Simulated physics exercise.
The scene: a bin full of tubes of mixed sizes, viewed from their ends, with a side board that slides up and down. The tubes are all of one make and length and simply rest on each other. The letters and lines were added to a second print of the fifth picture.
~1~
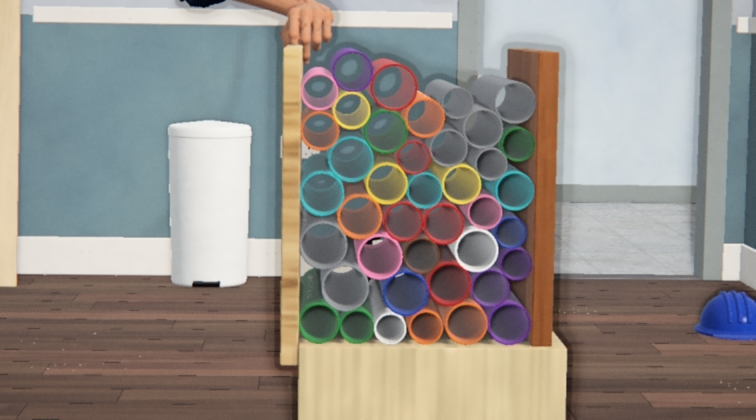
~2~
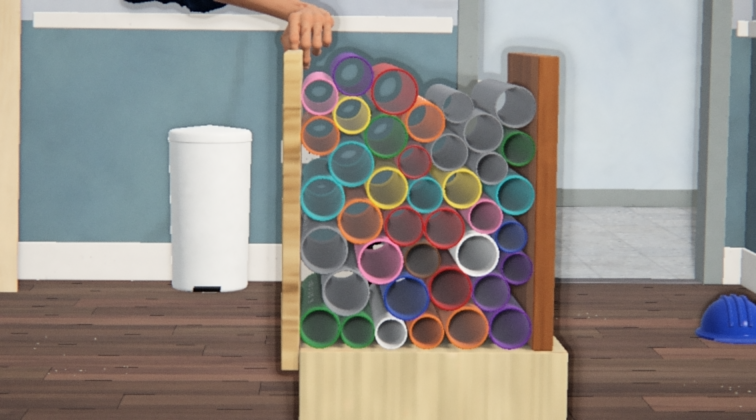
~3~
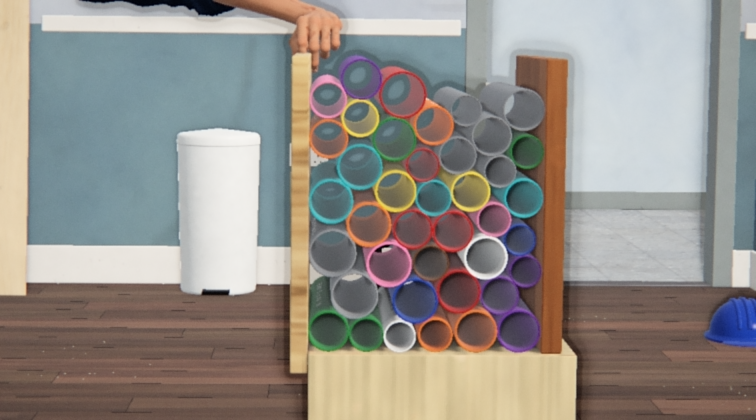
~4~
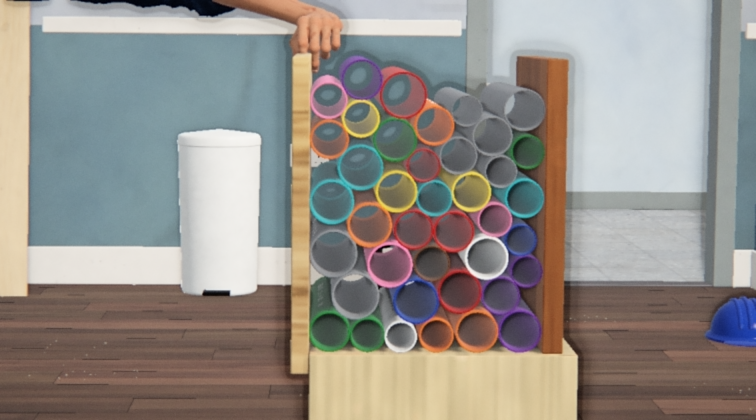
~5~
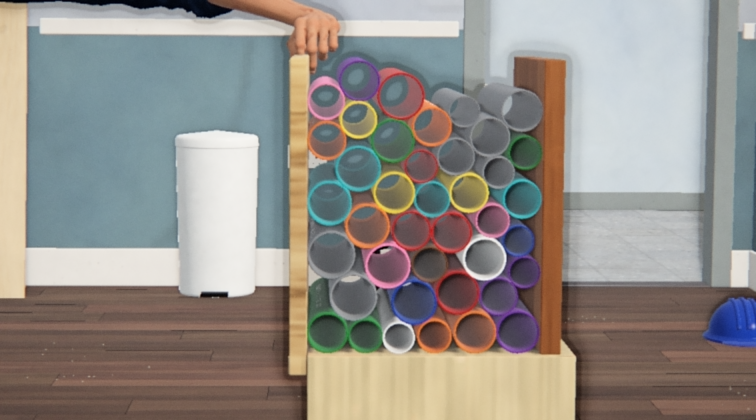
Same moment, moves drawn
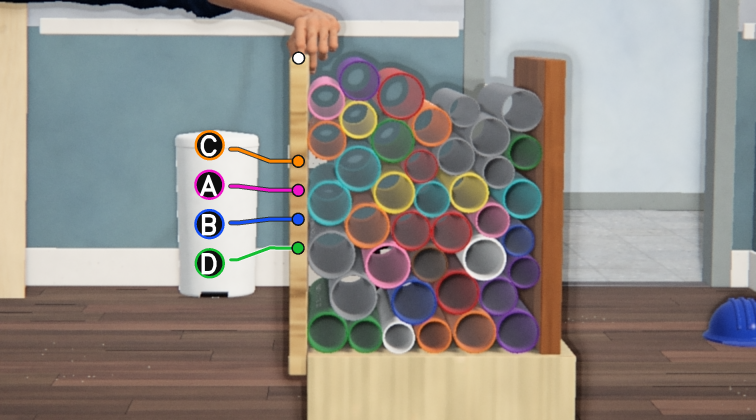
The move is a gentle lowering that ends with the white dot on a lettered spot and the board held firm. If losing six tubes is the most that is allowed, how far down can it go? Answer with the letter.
Slide it to B.
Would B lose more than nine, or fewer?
It loses fewer than nine.
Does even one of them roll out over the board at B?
Yes, at B.
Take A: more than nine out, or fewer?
It loses fewer than nine.
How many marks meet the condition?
The number is three.
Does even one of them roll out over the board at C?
Yes, at C.
On the marked copy, A at (299, 190); B at (298, 219); C at (299, 161); D at (298, 248); the white dot at (299, 58).
Following B. Soon after the start, top of the board (307, 128).
Later, top of the board (307, 208).
In the end, top of the board (307, 219), four out over the board.
As for the rest, A two out over the board; C two out over the board; D more than six out over the board.
